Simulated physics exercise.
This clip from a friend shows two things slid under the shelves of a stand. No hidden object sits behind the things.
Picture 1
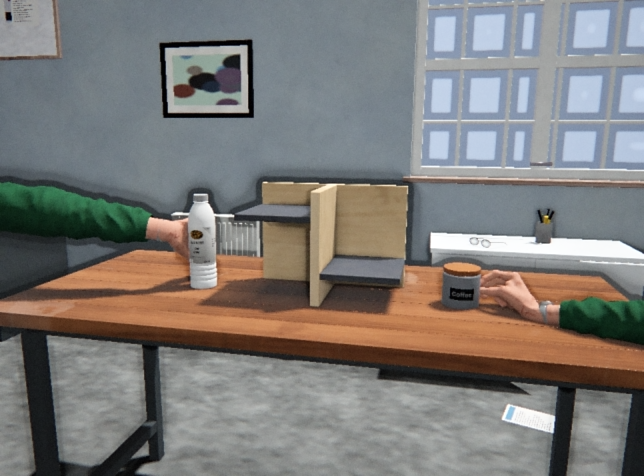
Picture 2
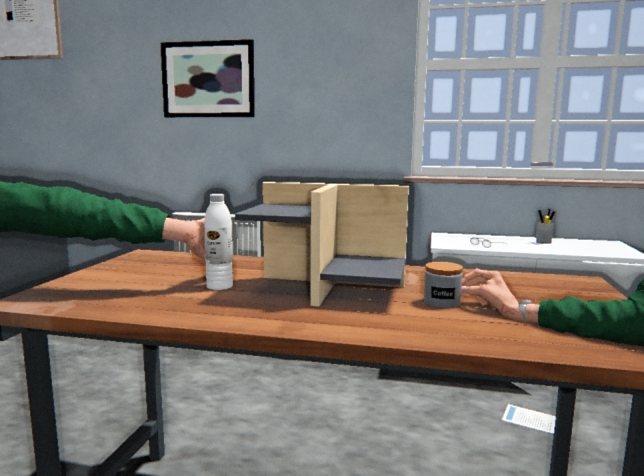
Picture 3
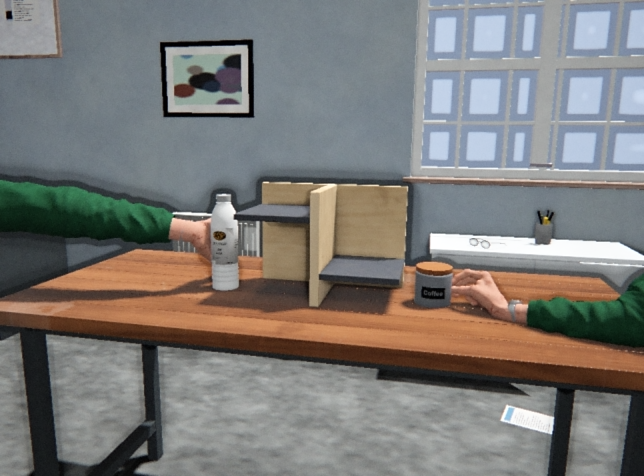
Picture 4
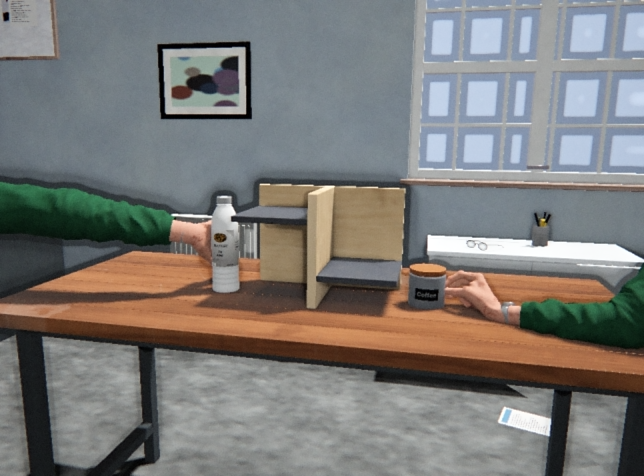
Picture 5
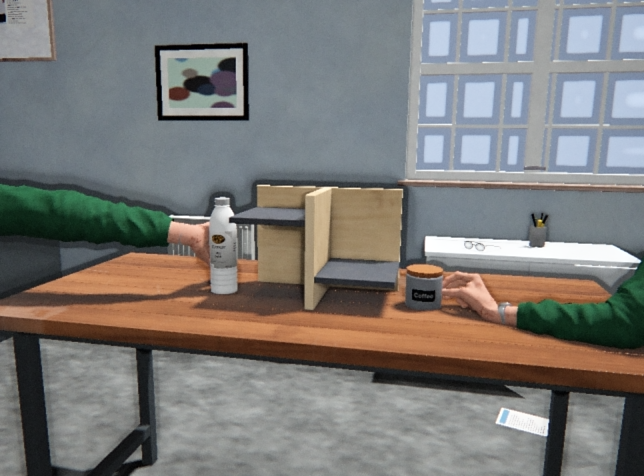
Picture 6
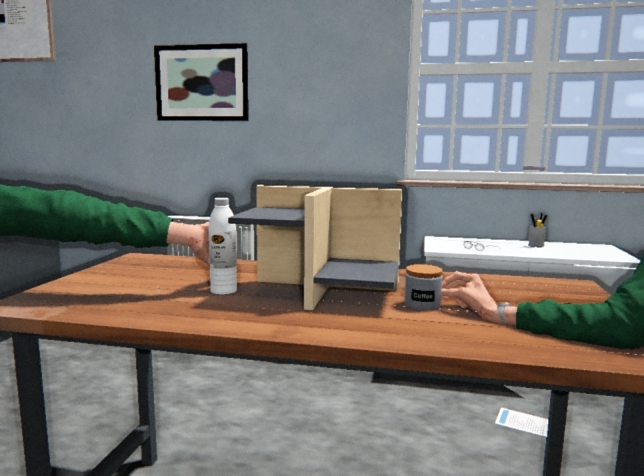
On a wooden table, two hands sliding a white bottle and a grey jar inward toward a shelved stand, then barely moving.
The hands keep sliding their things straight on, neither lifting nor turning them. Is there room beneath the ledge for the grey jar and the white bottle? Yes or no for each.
Grey jar: No; white bottle: No.
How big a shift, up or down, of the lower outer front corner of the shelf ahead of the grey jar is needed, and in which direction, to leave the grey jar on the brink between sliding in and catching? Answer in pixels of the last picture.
Some 12 pixels, up.
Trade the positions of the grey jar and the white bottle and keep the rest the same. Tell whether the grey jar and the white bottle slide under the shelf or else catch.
The grey jar passes beneath, while the white bottle snags.
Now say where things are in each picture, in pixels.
The first frame shows hands sliding the things forward; grey jar (461, 286); white bottle (202, 241); shelf (325, 242).
The second frame shows hands sliding the things forward; white bottle (218, 242); shelf (325, 241).
The third frame shows hands sliding the things forward; grey jar (433, 285); shelf (324, 242).
The fourth frame shows hands sliding the things forward; white bottle (225, 244); shelf (322, 244).
The fifth frame shows hands sliding the things forward; grey jar (424, 287); shelf (319, 245).
The sixth frame shows hands sliding the things forward; grey jar (424, 287); white bottle (223, 246); shelf (319, 245).
Then, 0.18 s on from there, grey jar sliding up to the opening near (420, 287); white bottle sliding up to the opening near (225, 246).
Then, 0.26 s on from there, grey jar sliding up to the opening near (414, 287); white bottle sliding up to the opening near (230, 246).
Then, 0.36 s on from there, grey jar stopped at the opening near (414, 287); white bottle stopped at the opening near (235, 246).
In the end, the grey jar is too tall, near (414, 287); the white bottle is too tall, near (234, 246).
